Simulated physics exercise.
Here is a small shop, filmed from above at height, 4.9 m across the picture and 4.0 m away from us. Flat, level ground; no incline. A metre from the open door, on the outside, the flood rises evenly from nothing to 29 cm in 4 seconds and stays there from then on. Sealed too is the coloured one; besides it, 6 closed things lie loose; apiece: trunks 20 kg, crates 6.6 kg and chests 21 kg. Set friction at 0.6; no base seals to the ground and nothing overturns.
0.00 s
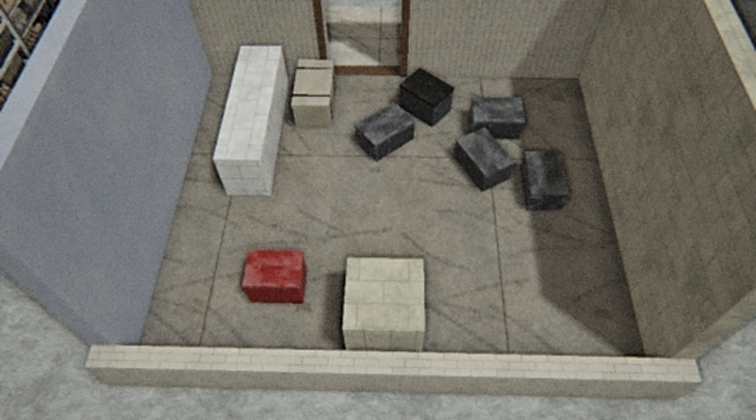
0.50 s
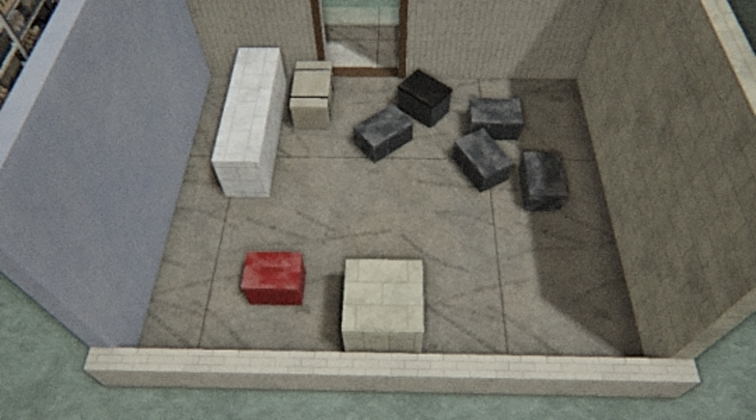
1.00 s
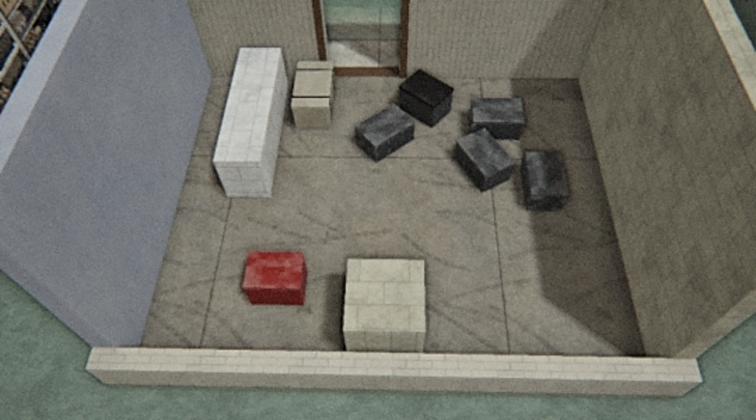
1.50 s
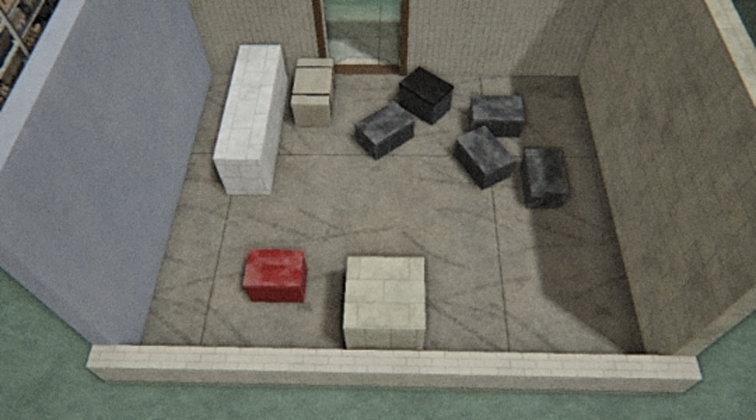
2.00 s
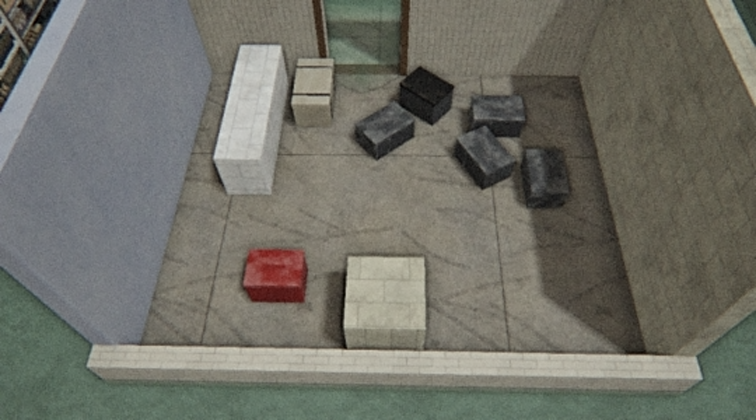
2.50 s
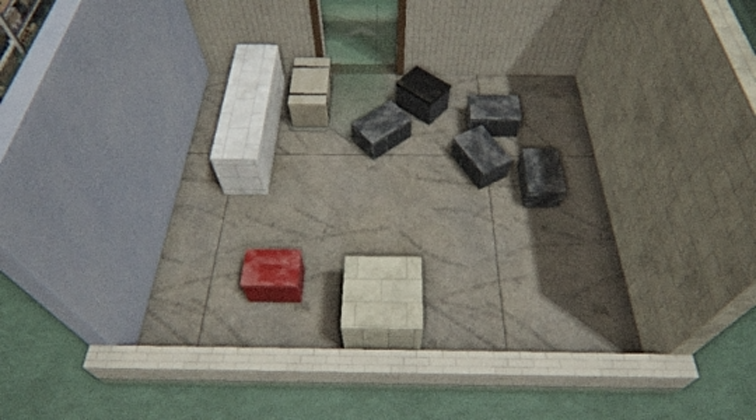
Greenish water spreads over the grey ground outside a small, roofless shop with a back doorway, seen from high above. Inside, a long white block stands at left near pale boxes, five dark boxes sit loosely at upper right, and a red chest and a cream block are near the front wall. The water reaches just inside the doorway, while the objects stay still and the camera jitters very slightly.
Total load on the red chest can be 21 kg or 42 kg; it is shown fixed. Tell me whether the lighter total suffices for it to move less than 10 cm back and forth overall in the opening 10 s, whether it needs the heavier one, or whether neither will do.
It seems only the weightier option will anchor it.
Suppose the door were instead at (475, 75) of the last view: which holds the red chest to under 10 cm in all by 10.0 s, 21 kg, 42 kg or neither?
Then the lighter mass suffices.
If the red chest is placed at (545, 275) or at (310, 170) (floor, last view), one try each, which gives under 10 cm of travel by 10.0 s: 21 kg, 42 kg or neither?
Try by try, any option works; no option works.
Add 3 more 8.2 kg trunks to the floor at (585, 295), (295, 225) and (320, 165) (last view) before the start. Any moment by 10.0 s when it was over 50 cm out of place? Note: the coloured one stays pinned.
Listed in order, they go over the bar, over the bar, over the bar.
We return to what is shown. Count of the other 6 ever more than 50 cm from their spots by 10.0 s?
I make that 2.
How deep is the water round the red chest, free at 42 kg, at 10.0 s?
Around 13 cm.
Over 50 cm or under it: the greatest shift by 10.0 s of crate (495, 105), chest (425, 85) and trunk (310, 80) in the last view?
In order: Within the mark, within the mark, within the mark.
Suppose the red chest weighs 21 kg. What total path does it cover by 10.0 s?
Adding it all up, something like 200 cm.
After 3.5 s the red chest would be 0 cm from its start with 21 kg and 0 cm from its start with 42 kg; 0 cm of water round it then.
After 4.5 s the red chest would be 0 cm from its start with 21 kg and 0 cm from its start with 42 kg; 3 cm of water round it then.
After 7.0 s the red chest would be 49 cm from its start with 21 kg and 0 cm from its start with 42 kg; 8 cm of water round it then.
After 10.0 s the red chest would be 101 cm from its start with 21 kg and 0 cm from its start with 42 kg; 13 cm of water round it then.
